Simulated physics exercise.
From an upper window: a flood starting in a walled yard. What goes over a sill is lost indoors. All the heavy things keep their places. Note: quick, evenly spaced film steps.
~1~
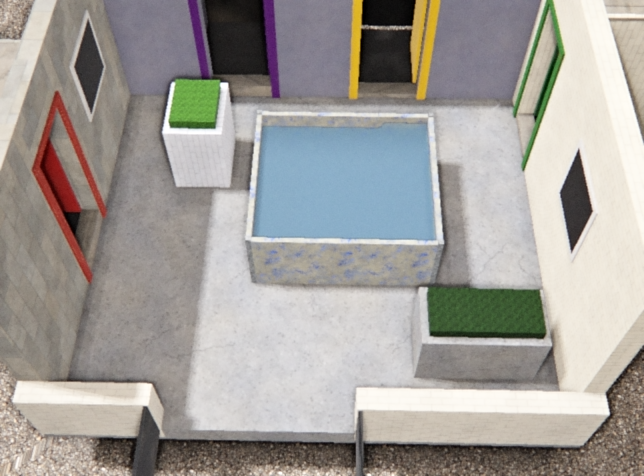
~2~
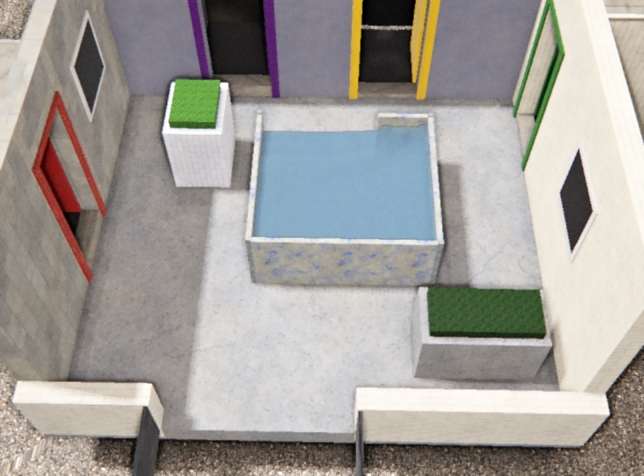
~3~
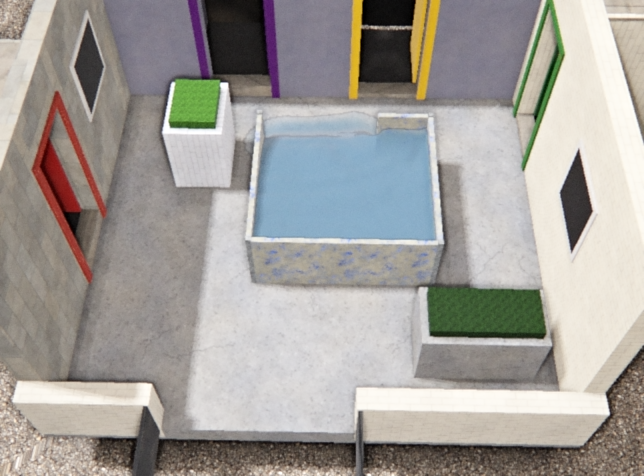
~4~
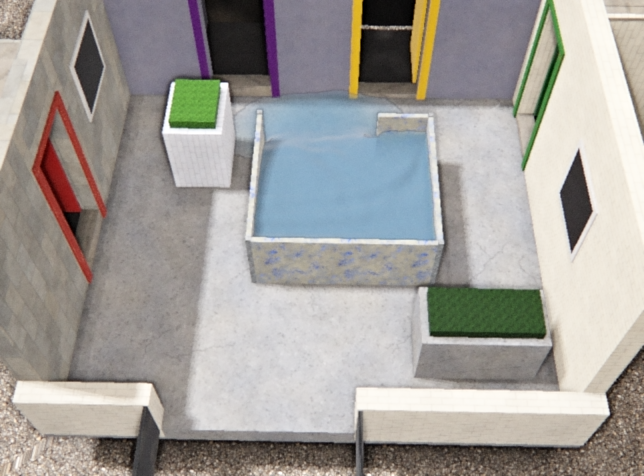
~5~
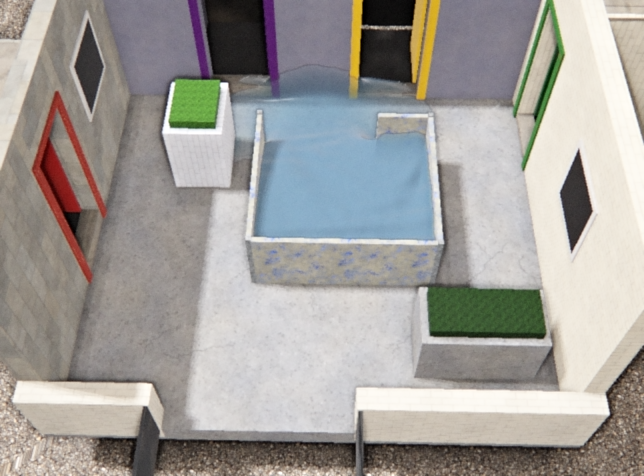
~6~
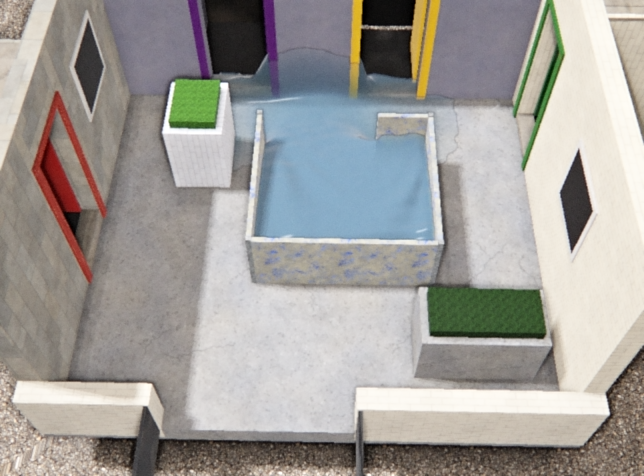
We see a walled yard from above, with an open tank of still water at its centre; a gap appears in the tank's far side, and water pours out, spreading across the ground to the purple-grey back wall.
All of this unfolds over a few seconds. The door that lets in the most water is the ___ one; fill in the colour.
Yellow.
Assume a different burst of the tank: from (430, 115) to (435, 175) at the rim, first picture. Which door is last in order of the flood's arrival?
Last of all, the red door.
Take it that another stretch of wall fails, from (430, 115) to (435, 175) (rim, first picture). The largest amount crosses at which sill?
The one in green.
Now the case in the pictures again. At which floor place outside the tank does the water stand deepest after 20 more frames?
That spot is close to (129, 109).
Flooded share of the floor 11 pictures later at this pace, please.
Roughly 40 per cent.
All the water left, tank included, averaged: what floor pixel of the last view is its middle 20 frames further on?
The centre of mass sits at about (296, 190).
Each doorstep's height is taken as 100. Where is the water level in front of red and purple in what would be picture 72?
Roughly 60 per cent, then 40 per cent.
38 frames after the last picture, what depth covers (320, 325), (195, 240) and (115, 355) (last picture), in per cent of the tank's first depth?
Estimated readings in sequence: 2, 6, 18 percent.
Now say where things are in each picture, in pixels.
The first picture shows still water in the open tank at (345, 178).
In the second picture, the front is at a hidden place, out from the gap on the open tank's far side.
In the third picture, water pours out on the open tank's far side and has run to a hidden place.
In the fourth picture, the front is at (376, 98), out from the gap on the open tank's far side.
In the fifth picture, water pours out on the open tank's far side and has run to a hidden place.
In the sixth picture, water pours out on the open tank's far side and has run to a hidden place.
A moment on, water covers 25 % of the floor; yellow door a lot in, purple door some in, green door not reached, red door not reached.
Next, water covers 40 % of the floor; yellow door a lot in, purple door a lot in, green door some in, red door wet at the sill, nothing in.
Then, water covers 80 % of the floor; yellow door a lot in, purple door a lot in, green door a lot in, red door wet at the sill, nothing in.
Later, water covers 95 % of the floor; yellow door a lot in, purple door a lot in, green door a lot in, red door wet at the sill, nothing in.
In the end, water covers 95 % of the floor; yellow door a lot in, purple door a lot in, green door a lot in, red door wet at the sill, nothing in; the yellow door has let in the most.
